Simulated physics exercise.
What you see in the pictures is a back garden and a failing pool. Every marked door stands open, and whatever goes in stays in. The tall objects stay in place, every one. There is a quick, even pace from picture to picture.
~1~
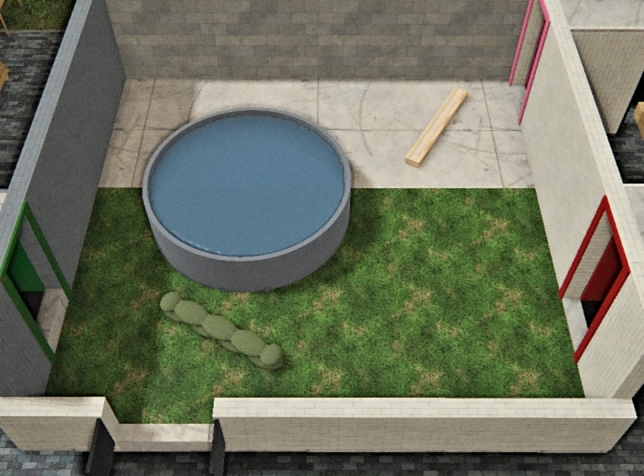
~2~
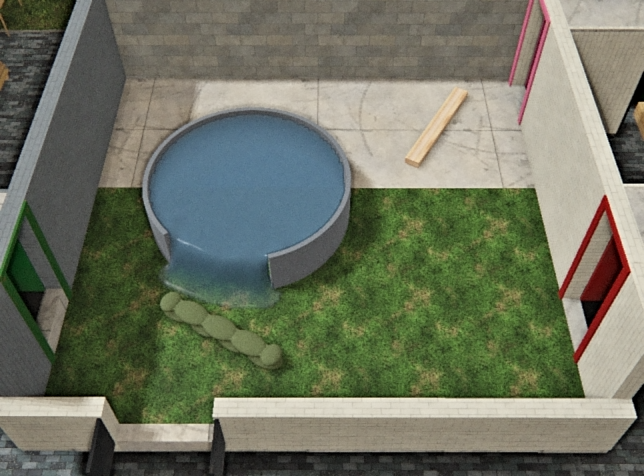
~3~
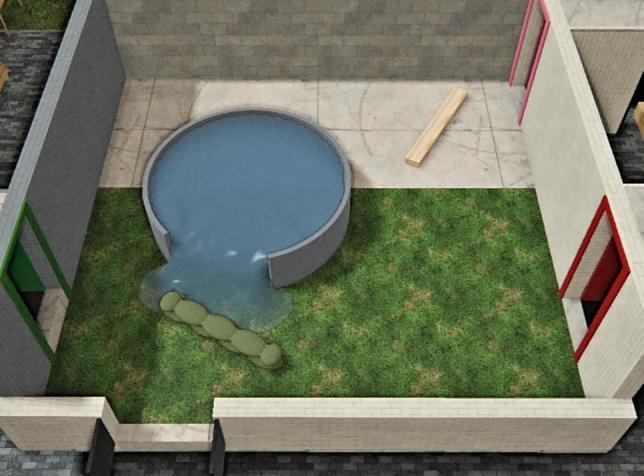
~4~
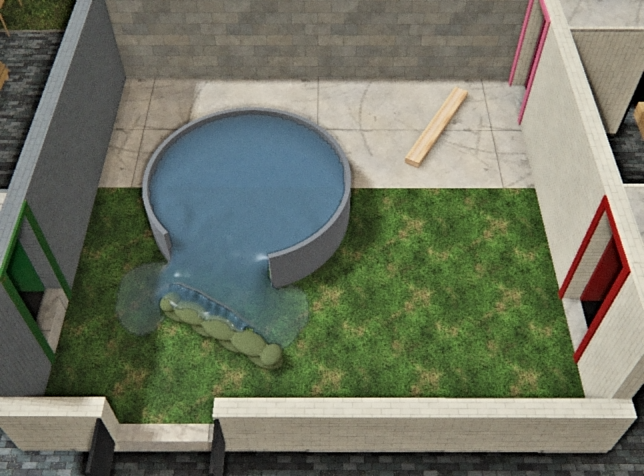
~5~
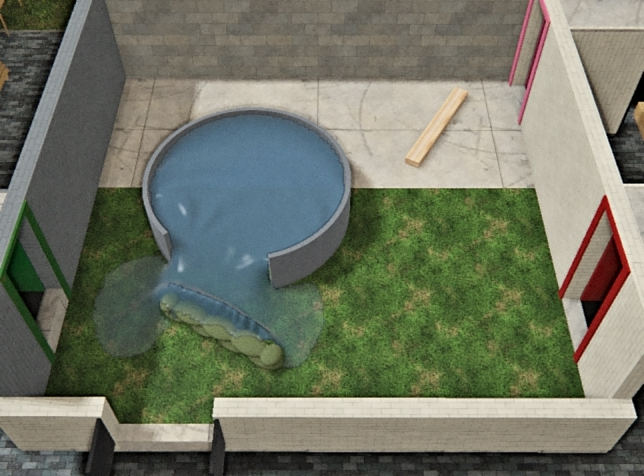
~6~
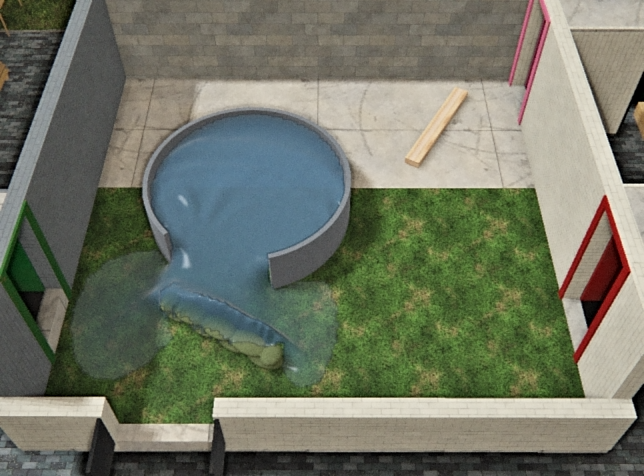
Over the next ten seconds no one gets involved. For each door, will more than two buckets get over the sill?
One by one: Pink door: Does not overshoot; red door: Overshoots; green door: Does not overshoot.
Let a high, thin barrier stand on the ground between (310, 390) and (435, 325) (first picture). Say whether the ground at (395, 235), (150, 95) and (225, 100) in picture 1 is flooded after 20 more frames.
Taking them in order, I'd say soaked, parched and parched.
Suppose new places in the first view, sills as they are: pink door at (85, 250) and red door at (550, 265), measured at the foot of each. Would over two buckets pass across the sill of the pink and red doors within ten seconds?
Outcome - pink: Breaks the limit, red: Breaks the limit.
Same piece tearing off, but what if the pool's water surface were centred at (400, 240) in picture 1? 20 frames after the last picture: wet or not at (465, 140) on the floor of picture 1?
Outcome at that point: Left alone.
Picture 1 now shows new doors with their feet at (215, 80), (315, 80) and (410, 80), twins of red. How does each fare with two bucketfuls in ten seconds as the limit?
Reading them off: Comes out lower, comes out lower, comes out lower.
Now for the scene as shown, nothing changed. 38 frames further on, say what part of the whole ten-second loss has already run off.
Approximately 60 in a hundred, I think.
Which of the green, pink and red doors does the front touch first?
Soonest: The green one.
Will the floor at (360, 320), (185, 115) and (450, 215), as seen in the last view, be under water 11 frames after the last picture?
First spot soaked, second not wet, third not wet.
A moment on, water covers 25 % of the floor; the pink door not reached, the red door not reached, the green door wet at the sill, nothing in.
Next, water covers 35 % of the floor; the pink door not reached, the red door not reached, the green door wet at the sill, nothing in.
Then, water covers 50 % of the floor; the pink door not reached, the red door wet at the sill, nothing in, the green door wet at the sill, nothing in.
Later, water covers 70 % of the floor; the pink door not reached, the red door over two buckets in, the green door wet at the sill, nothing in.
In the end, water covers 95 % of the floor; the pink door under two buckets in, the red door far over two buckets in, the green door wet at the sill, nothing in.
